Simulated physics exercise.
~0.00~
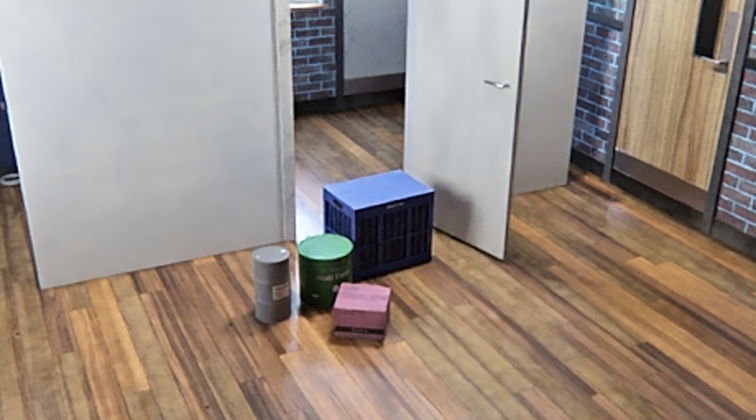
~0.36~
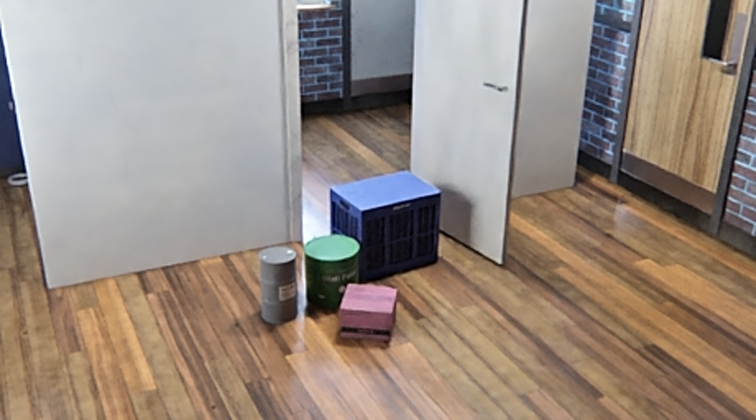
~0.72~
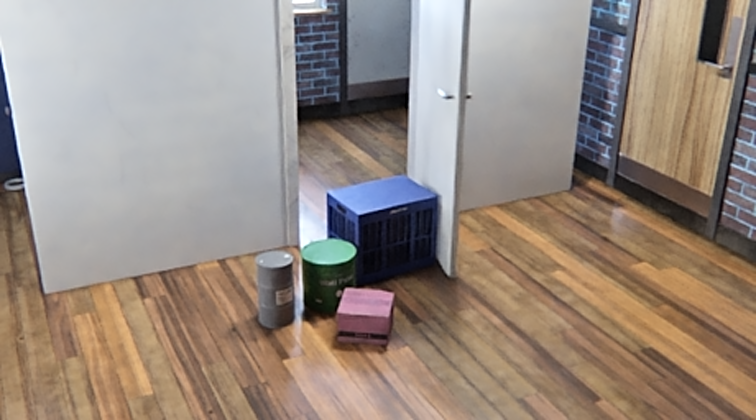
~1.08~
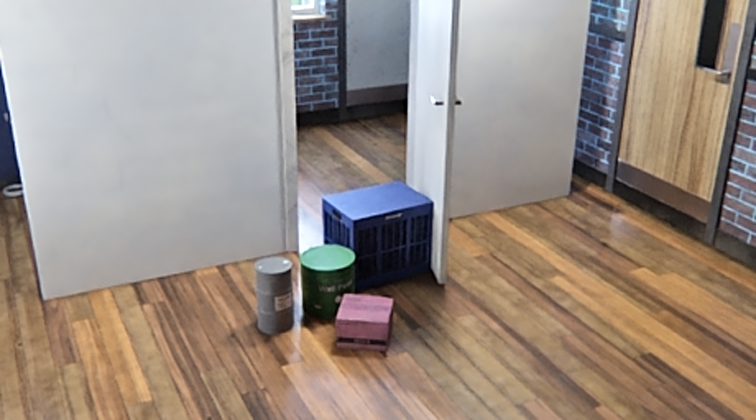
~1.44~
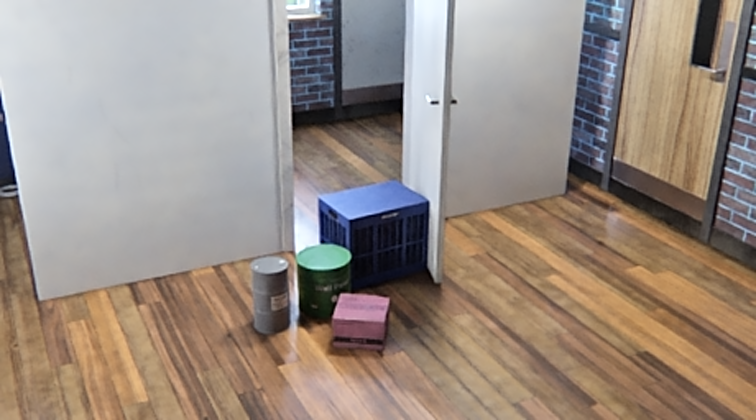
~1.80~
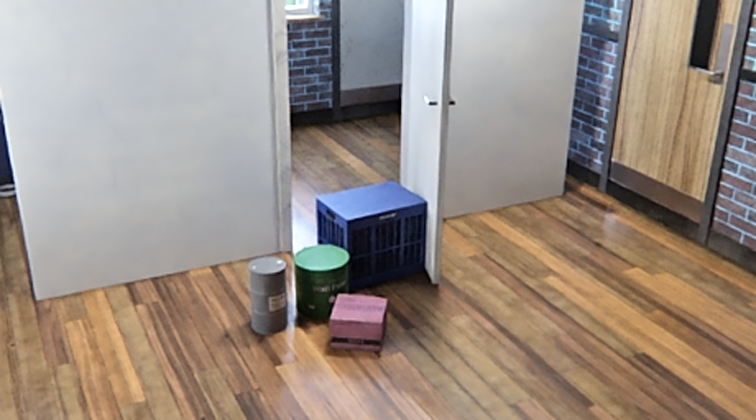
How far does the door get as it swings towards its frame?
It stops short of closing and stays well open, up against the blue crate standing in the doorway.
